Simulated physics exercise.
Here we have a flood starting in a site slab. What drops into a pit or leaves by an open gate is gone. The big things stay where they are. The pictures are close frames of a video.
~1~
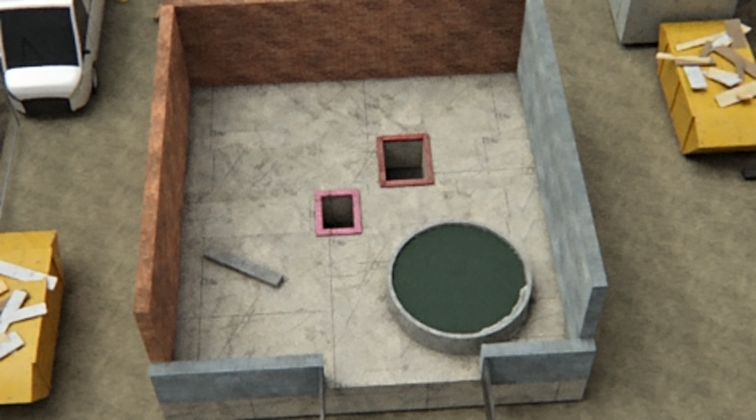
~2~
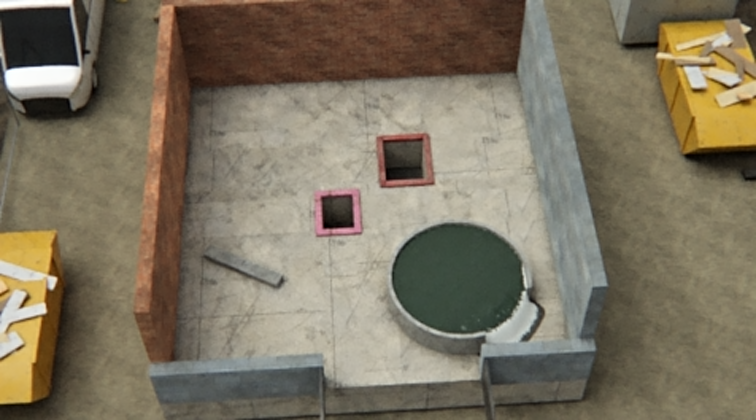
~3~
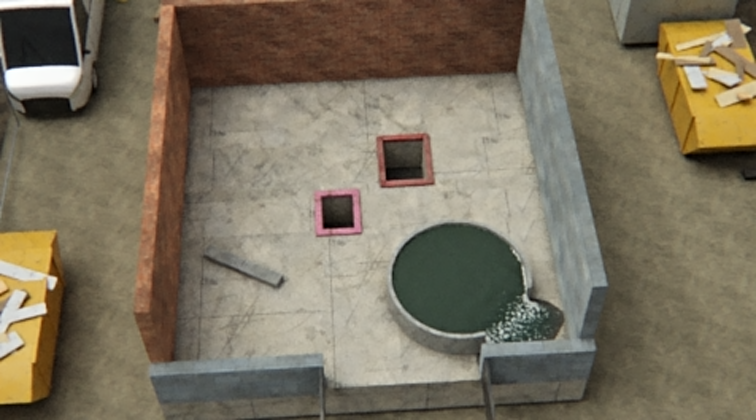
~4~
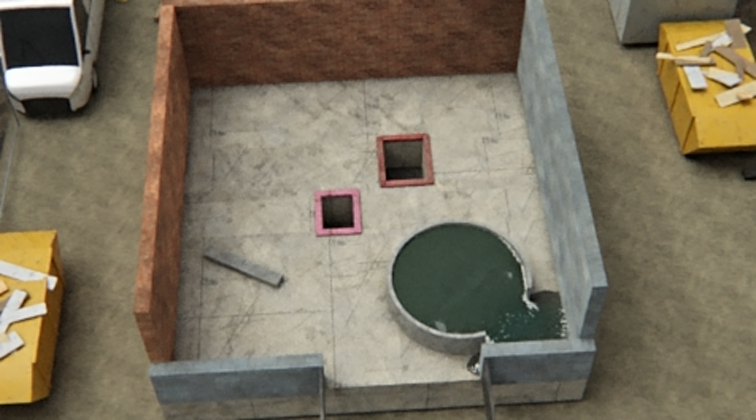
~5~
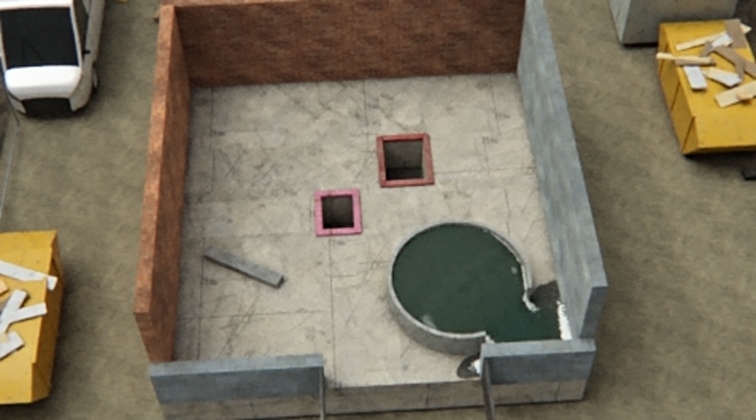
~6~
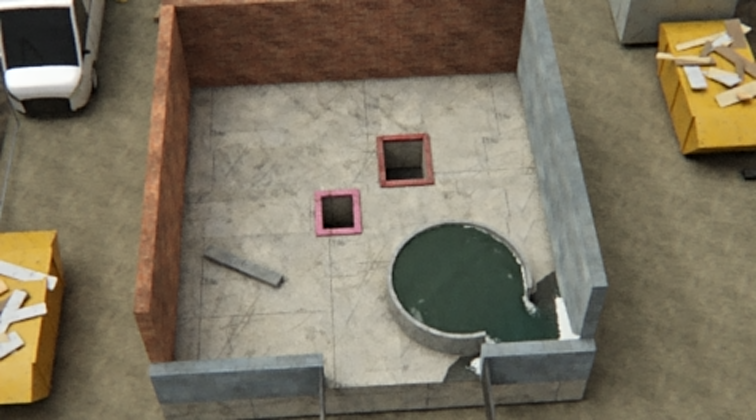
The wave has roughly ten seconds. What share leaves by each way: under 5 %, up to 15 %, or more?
The gate takes from 5 to 15 %; the red pit takes under 5 %; the pink pit takes under 5 %.
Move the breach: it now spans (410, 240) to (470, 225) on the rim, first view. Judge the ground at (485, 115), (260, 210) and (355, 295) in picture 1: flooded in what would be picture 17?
One after the other: Under water, free of water, dry.
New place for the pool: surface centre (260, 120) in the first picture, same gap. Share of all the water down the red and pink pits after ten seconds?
Roughly, in per cent: Red 15, pink 20.
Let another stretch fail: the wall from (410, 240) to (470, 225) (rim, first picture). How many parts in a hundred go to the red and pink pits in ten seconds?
Roughly, in per cent: Red 20, pink 6.
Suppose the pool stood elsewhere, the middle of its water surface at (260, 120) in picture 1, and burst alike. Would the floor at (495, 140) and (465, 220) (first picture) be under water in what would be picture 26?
In turn: Not flooded, covered.
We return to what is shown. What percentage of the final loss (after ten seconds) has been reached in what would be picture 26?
Some 40 per cent.
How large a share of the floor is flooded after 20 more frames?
Roughly 30 per cent.
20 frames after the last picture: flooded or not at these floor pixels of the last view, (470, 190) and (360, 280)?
In turn: Wet, no water.
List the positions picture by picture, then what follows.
The round tank at (459, 279) is whole and still, in the first picture.
The front is at (530, 303), out from the gap at (512, 326), in the second picture.
The front is at (556, 314), out from the gap at (511, 328), in the third picture.
The front is at (560, 299), out from the gap at (511, 328), in the fourth picture.
The front is at (558, 288), out from the gap at (511, 328), in the fifth picture.
The front is at (556, 276), out from the gap at (511, 328), in the sixth picture.
A moment on, water covers 5 % of the floor; the gate 0 %, the red pit 0 %, the pink pit 0 %.
Next, water covers 15 % of the floor; the gate 1 %, the red pit 0 %, the pink pit 0 %.
Then, water covers 30 % of the floor; the gate 5 %, the red pit 0 %, the pink pit 0 %.
Later, water covers 40 % of the floor; the gate 8 %, the red pit 0 %, the pink pit 0 %.
In the end, water covers 65 % of the floor; the gate 13 %, the red pit 0 %, the pink pit 0 %.
